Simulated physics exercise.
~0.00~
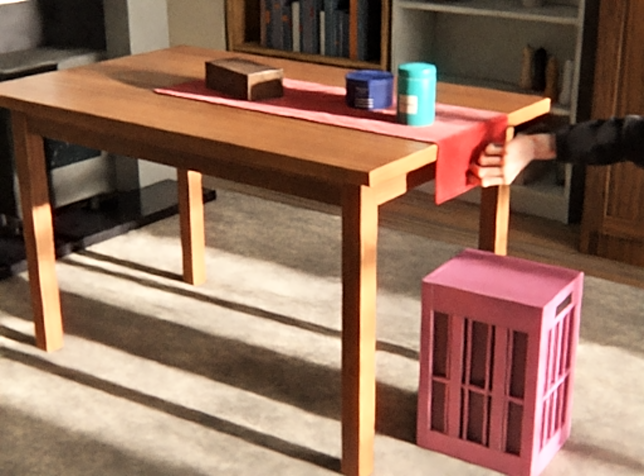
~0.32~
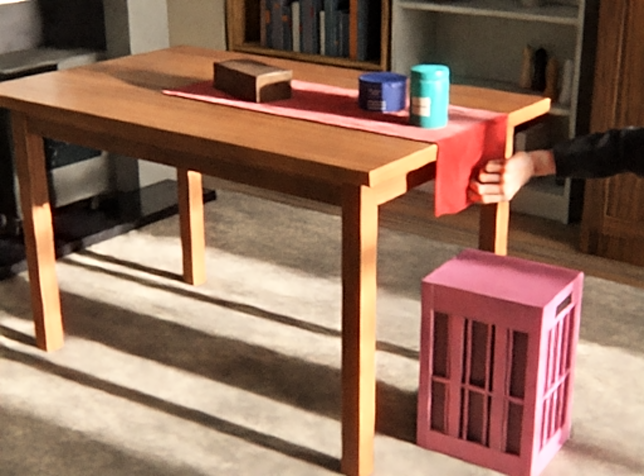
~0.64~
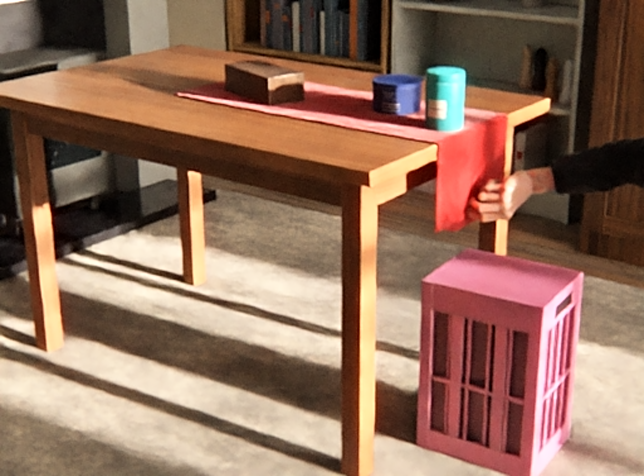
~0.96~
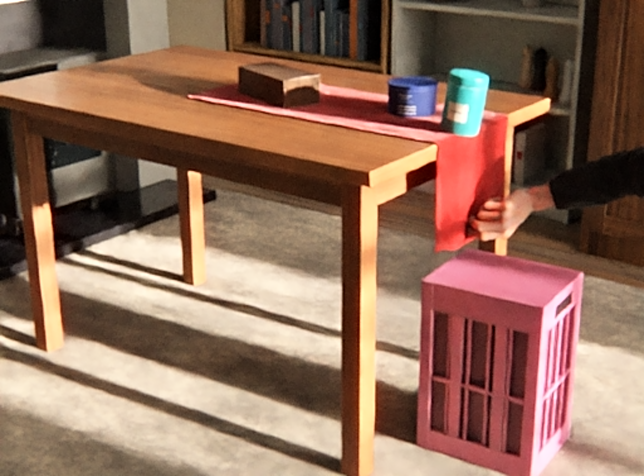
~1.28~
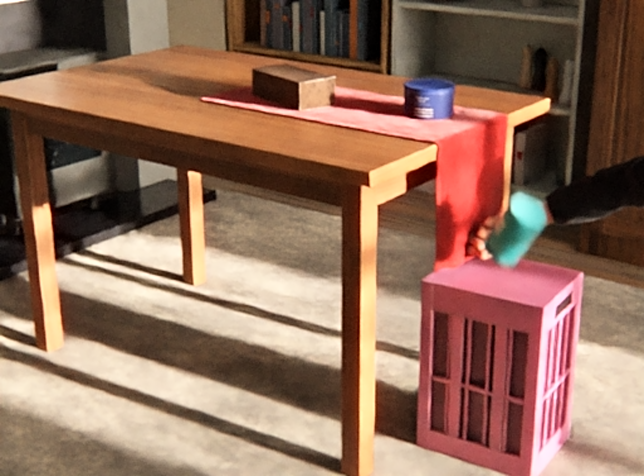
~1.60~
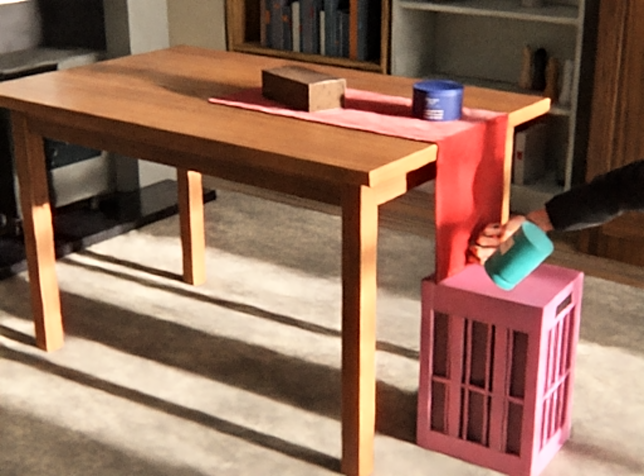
Red cloth pulled down by a hand, carrying brick and blue tub along, tipping turquoise jar off table onto pink crate.
